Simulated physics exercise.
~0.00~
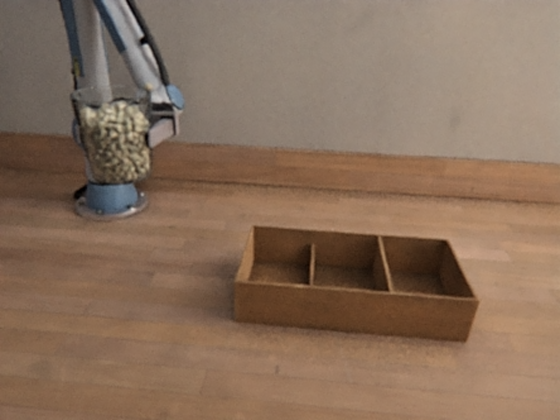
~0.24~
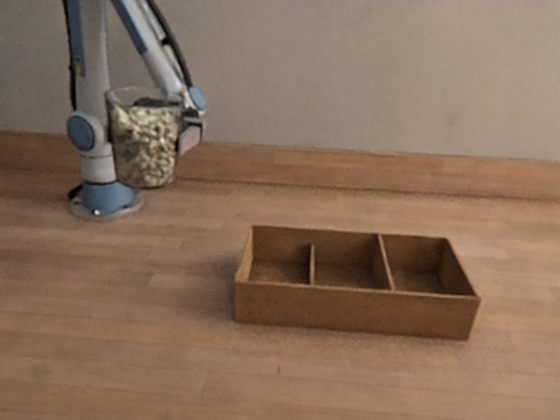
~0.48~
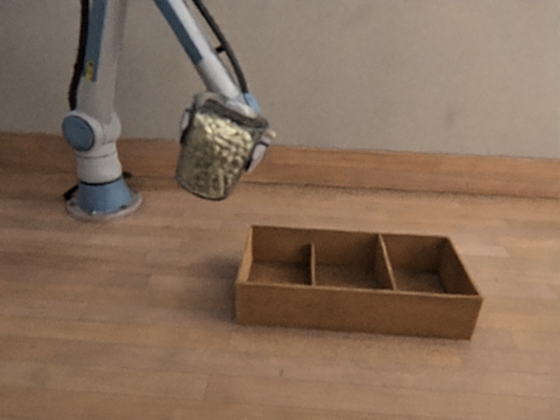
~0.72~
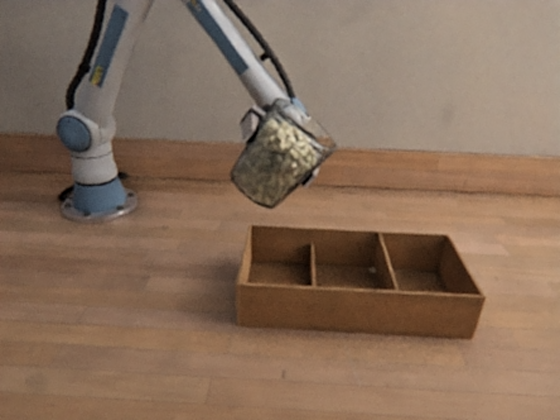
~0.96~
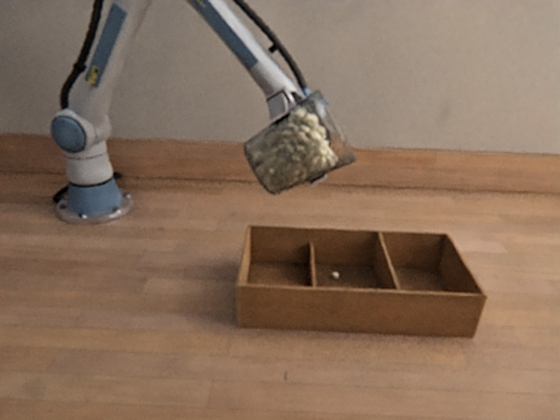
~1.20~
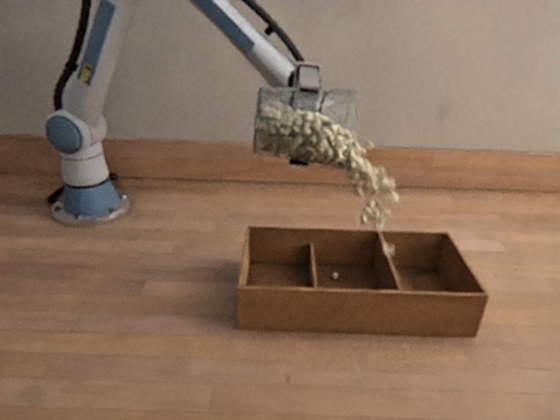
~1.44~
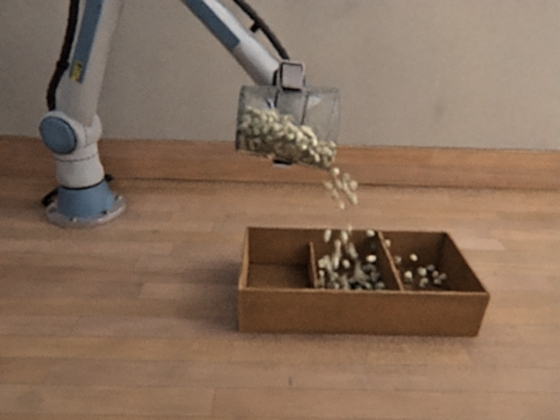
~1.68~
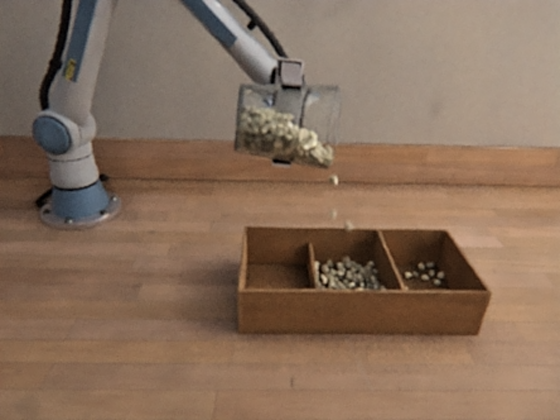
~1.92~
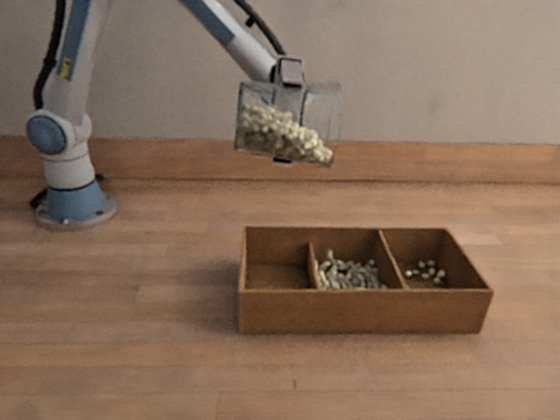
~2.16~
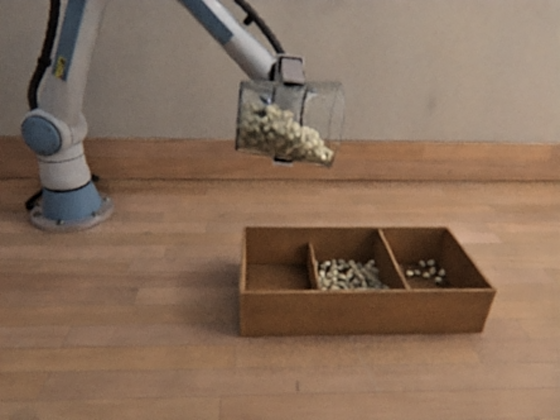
A robot arm in white and pale blue carries a clear beaker of pale dried beans over a wooden floor-like surface, seen from the front and slightly above, with a grey wall behind. An open brown box with three compartments sits at the right. The arm swings the beaker rightward, tilting it until it lies on its side above the box. One bean drops first, then a stream pours into the middle and right compartments. The arm shifts slightly left as the flow thins and stops. Many beans stay in the beaker, while the left compartment remains empty.
